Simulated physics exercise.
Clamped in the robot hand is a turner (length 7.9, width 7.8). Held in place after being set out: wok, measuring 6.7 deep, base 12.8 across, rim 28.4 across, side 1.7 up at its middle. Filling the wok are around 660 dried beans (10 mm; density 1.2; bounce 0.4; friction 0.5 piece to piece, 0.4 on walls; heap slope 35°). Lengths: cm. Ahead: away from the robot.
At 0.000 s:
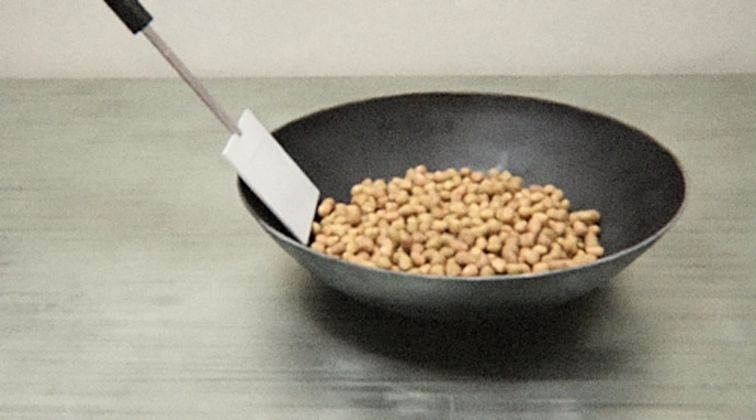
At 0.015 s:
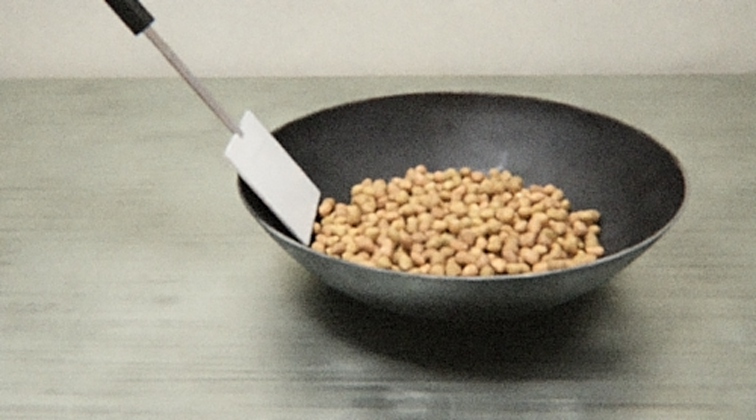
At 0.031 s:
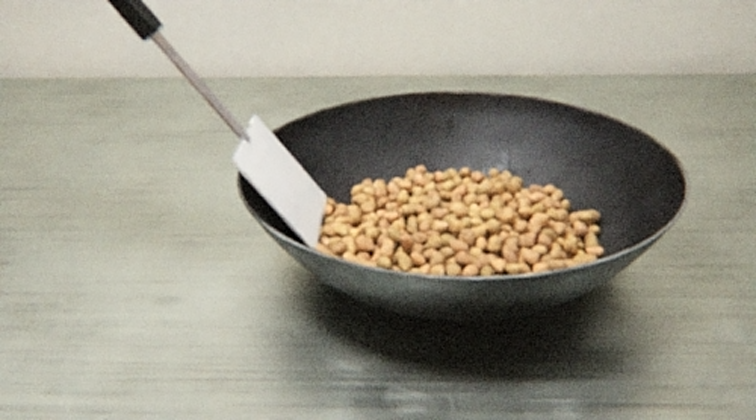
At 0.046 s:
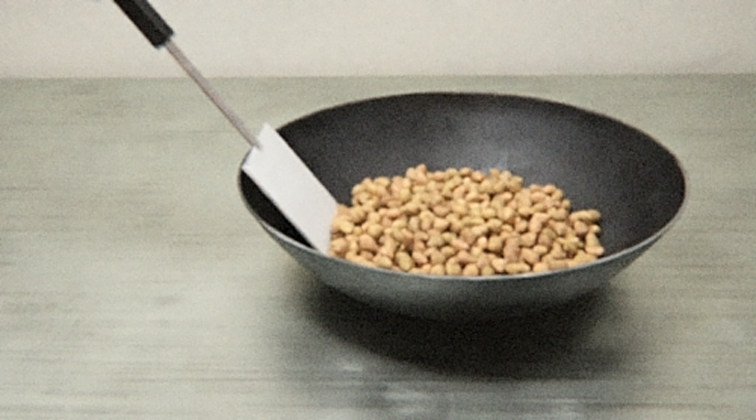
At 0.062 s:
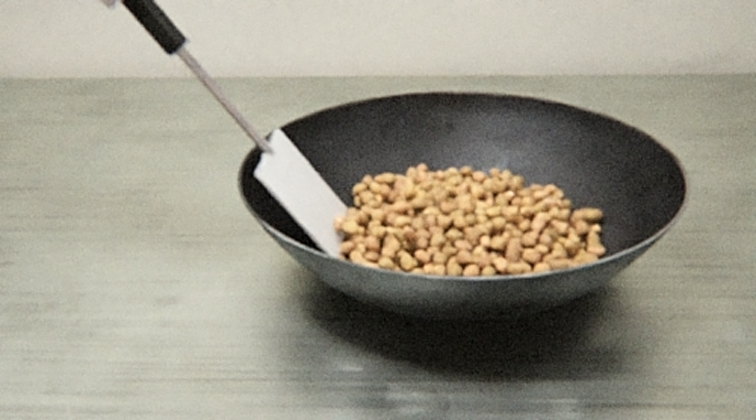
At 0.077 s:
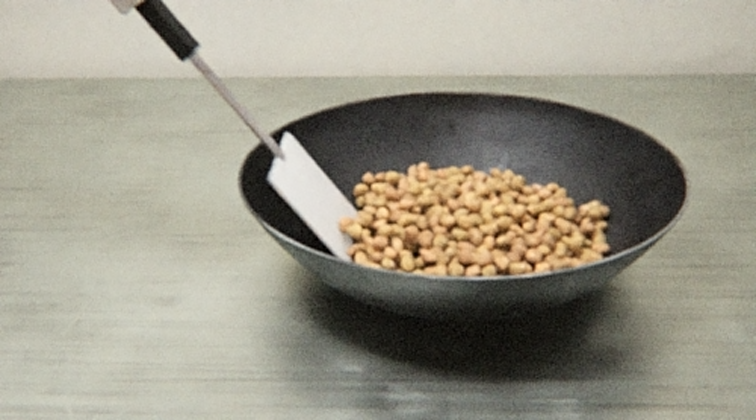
On a greyish-green tabletop, a dark wok holds a heap of tan beans, with a turner's flat metal blade resting inside its left rim. The turner slides slowly right and slightly downward, pressing into the heap's left edge and nudging the beans a little to the right.
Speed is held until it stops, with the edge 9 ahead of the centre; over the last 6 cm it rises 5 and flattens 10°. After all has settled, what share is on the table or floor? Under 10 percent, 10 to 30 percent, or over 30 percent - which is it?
It is under 10 percent.
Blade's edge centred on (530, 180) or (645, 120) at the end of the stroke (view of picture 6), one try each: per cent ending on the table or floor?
About 0 and 15 per cent.
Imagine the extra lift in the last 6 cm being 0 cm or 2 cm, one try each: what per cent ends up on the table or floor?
I'd put it near 5 in a hundred, then near 5 in a hundred.
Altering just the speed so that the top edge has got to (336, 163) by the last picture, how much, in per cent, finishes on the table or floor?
20 %.
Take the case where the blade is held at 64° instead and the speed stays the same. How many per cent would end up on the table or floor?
That would leave close to 5 per cent on the table or floor.
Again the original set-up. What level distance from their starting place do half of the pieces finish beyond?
Distance: Around 4 cm.
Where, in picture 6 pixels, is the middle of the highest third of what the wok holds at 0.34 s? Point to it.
The middle lies somewhere about (596, 198).
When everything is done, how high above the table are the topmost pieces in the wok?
It reaches about 7.5 cm.
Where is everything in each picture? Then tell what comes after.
The first picture shows turner top edge at (236, 131), sloping 54°; upper third of the load around (452, 225), from x 315 to 595, top at y 170; 664 in the wok.
The second picture shows turner top edge at (237, 132), sloping 54°; upper third of the load around (452, 225), from x 315 to 595, top at y 170.
The third picture shows turner top edge at (244, 137), sloping 54°; upper third of the load around (449, 225), from x 320 to 595, top at y 170.
The fourth picture shows turner top edge at (256, 144), sloping 54°; upper third of the load around (451, 225), from x 330 to 595, top at y 170.
The fifth picture shows turner top edge at (267, 150), sloping 54°; upper third of the load around (454, 221), from x 330 to 595, top at y 170.
The sixth picture shows turner top edge at (279, 155), sloping 54°; upper third of the load around (462, 221), from x 330 to 600, top at y 170; 664 in the wok.
After 0.21 s, sloping 54°, highest piece 8 above the table; 664 in the wok.
After 0.34 s, sloping 51°, highest piece 8 above the table; 663 in the wok, 1 on the table or floor.
After 0.60 s, sloping 44°, highest piece 7 above the table; 644 in the wok, 13 on the table or floor, 7 on the blade or in flight.
After 1.65 s, sloping 44°, highest piece 7 above the table; 644 in the wok, 20 on the table or floor.
At rest, 644 in the wok, 20 on the table or floor. That is 3 % on the table or floor.
